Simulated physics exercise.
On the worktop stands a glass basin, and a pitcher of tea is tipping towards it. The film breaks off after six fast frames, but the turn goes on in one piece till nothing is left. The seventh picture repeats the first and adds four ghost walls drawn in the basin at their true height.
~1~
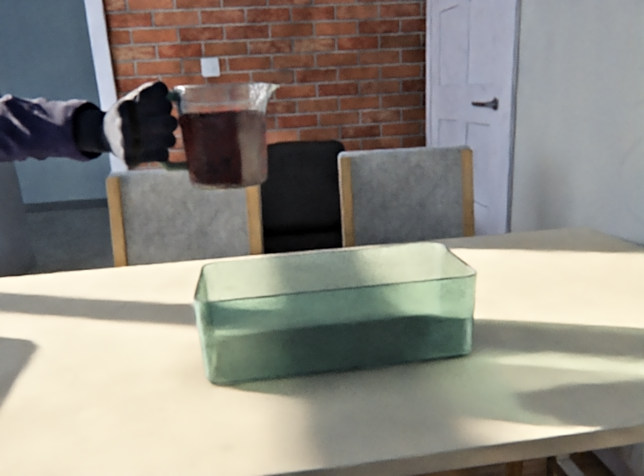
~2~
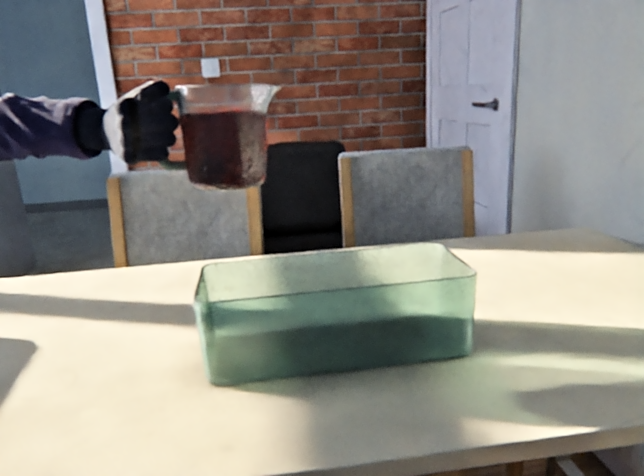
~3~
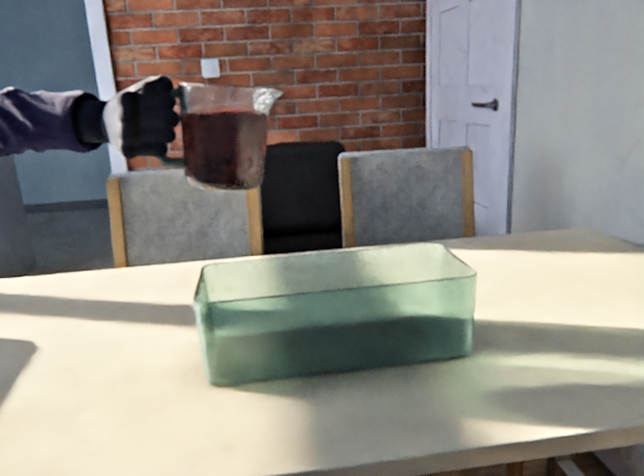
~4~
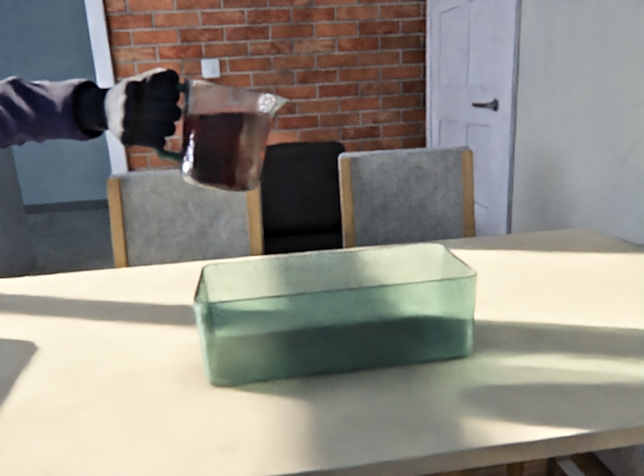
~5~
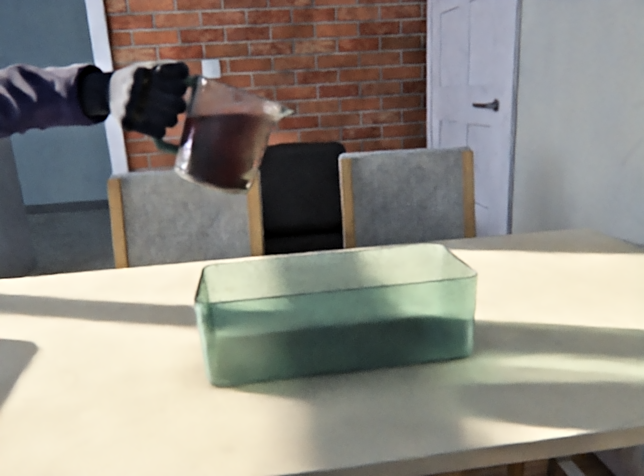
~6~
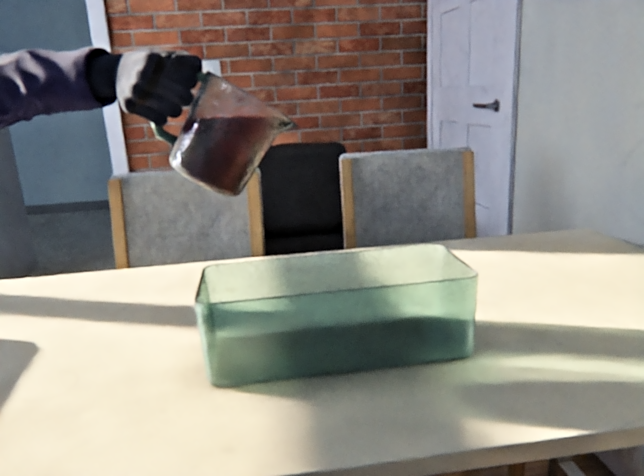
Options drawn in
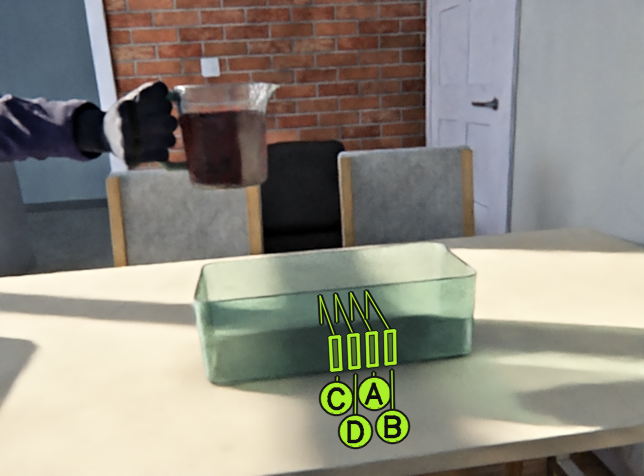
At a table, a gloved hand gradually tilts a pitcher of dark liquid to the right.
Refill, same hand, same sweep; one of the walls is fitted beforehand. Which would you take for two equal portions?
Choose D.
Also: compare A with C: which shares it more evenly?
Place C.
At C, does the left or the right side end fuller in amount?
The right one.
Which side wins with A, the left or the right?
The left side.
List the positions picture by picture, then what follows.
In the first picture, upright, lip at (279, 85); basin from (206, 383) to (471, 352); nothing has left yet.
In the second picture, upright, lip at (280, 87); nothing has left yet.
In the third picture, tipped about 6°, lip at (283, 92); nothing has left yet.
In the fourth picture, tipped about 13°, lip at (288, 100); nothing has left yet.
In the fifth picture, tipped about 22°, lip at (294, 111); nothing has left yet.
In the sixth picture, tipped about 33°, lip at (298, 125); nothing has left yet.
On the marked copy, A at (373, 372); B at (391, 370); C at (337, 376); D at (355, 374).
With A, about 83 % ends left of the wall and 8 % right of it; 8 % is lost outside.
With B, about 90 % ends left of the wall and 5 % right of it; 5 % is lost outside.
With C, about 24 % ends left of the wall and 73 % right of it; 3 % is lost outside.
With D, about 52 % ends left of the wall and 45 % right of it.
